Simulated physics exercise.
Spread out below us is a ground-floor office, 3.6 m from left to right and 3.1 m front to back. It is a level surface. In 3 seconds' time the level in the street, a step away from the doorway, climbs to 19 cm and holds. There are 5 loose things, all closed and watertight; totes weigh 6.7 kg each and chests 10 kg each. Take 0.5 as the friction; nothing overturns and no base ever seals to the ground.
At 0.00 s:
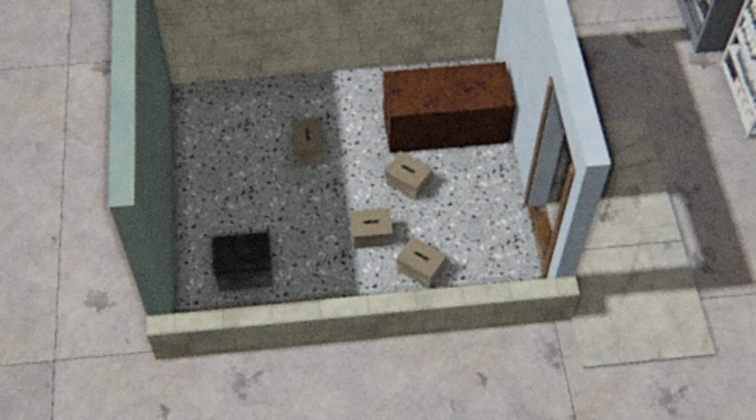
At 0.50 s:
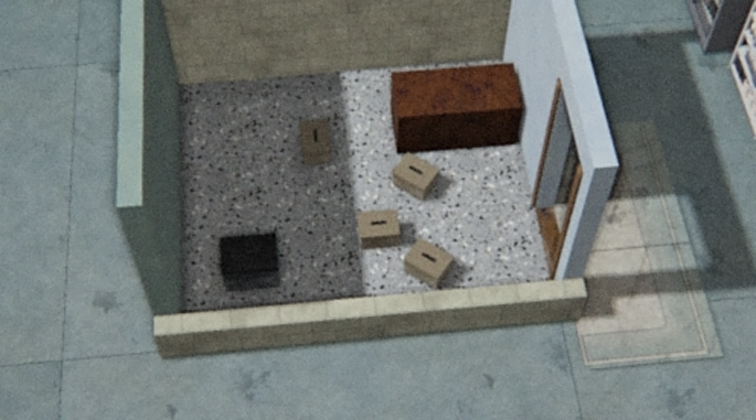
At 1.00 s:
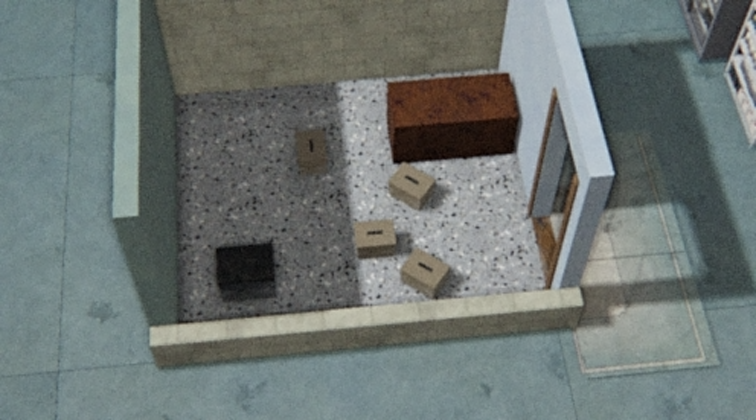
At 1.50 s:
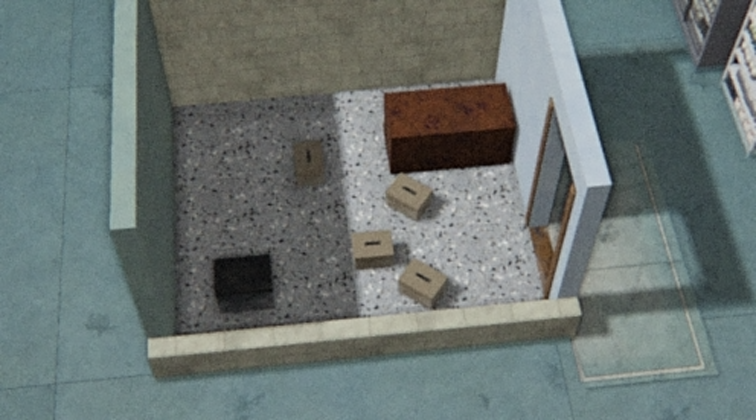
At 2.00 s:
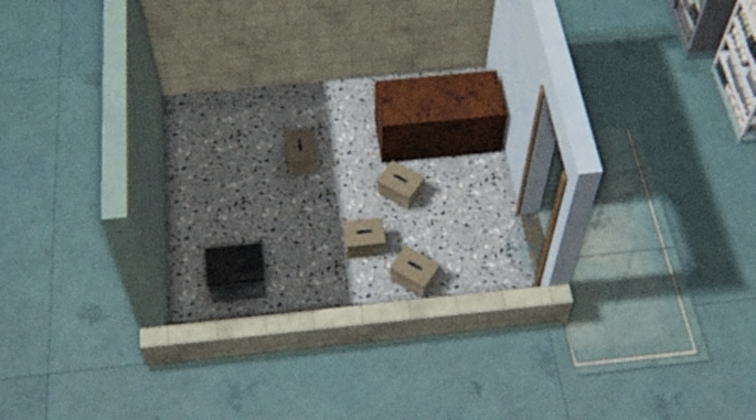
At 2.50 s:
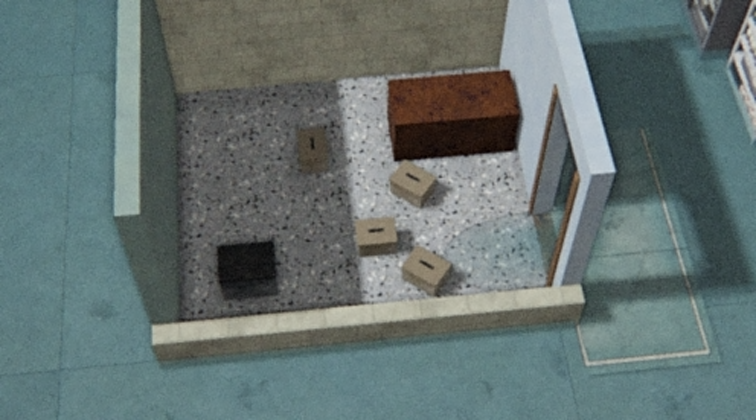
A small roofless room with pale green, tan and light blue walls is seen from high above, its speckled floor half in shadow. A rust-brown block sits at the back right, a black box at the front left, and four tan boxes between them. Blue-green water spreads over the grey paving outside, then creeps through the right-hand doorway, while the boxes stay still and the camera sways slightly.
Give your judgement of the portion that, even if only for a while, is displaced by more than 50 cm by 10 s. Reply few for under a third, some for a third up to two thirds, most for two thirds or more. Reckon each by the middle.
Most.
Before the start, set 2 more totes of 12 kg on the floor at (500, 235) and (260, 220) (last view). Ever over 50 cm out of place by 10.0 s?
In turn: Over, less.
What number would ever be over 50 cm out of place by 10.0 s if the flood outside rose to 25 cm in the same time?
Then 5 of them.
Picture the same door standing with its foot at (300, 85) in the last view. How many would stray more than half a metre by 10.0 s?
Then the count would be 4.
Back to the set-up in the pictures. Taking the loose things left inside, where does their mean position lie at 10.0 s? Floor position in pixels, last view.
Somewhere near (297, 138).
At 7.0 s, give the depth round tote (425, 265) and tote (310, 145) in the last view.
Depths: Near 11 cm, then near 2 cm.
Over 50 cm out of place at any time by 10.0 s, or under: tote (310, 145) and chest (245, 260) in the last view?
Taking them in order, the first is below the mark and the second is above the mark.
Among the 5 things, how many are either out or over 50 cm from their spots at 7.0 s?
It comes to 4.
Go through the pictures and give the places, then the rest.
The first frame shows a tote at (422, 257), on the bottom; a tote at (308, 135) rests on the ground; water covers 0.0 m2; 0 of 5 have shifted.
The second frame shows a tote at (429, 258) rests on the ground; a tote at (315, 136) rests on the ground; 0.0 m2 under water; 0 of 5 have shifted.
The third frame shows a tote at (425, 268) rests on the ground; a tote at (311, 146), on the bottom; water covers 0.0 m2; 0 of 5 have shifted.
The fourth frame shows a tote at (423, 278), on the bottom; a tote at (309, 157), on the bottom; water covers 0.0 m2; 0 of 5 have shifted.
The fifth frame shows a tote at (415, 266), on the bottom; a tote at (300, 145) rests on the ground; water covers 0.1 m2; 0 of 5 have shifted.
The sixth frame shows a tote at (427, 265) rests on the ground; a tote at (312, 144) rests on the ground; water covers 0.7 m2; 0 of 5 have shifted.
After 3.5 s 0 of 5 are over 50 cm from their spots; 0 afloat.
After 4.5 s 1 of 5 are over 50 cm from their spots; 0 afloat.
After 7.0 s 4 of 5 are over 50 cm from their spots; 3 afloat.
After 10.0 s 4 of 5 are over 50 cm from their spots, and 4 have been at some point; 5 afloat.
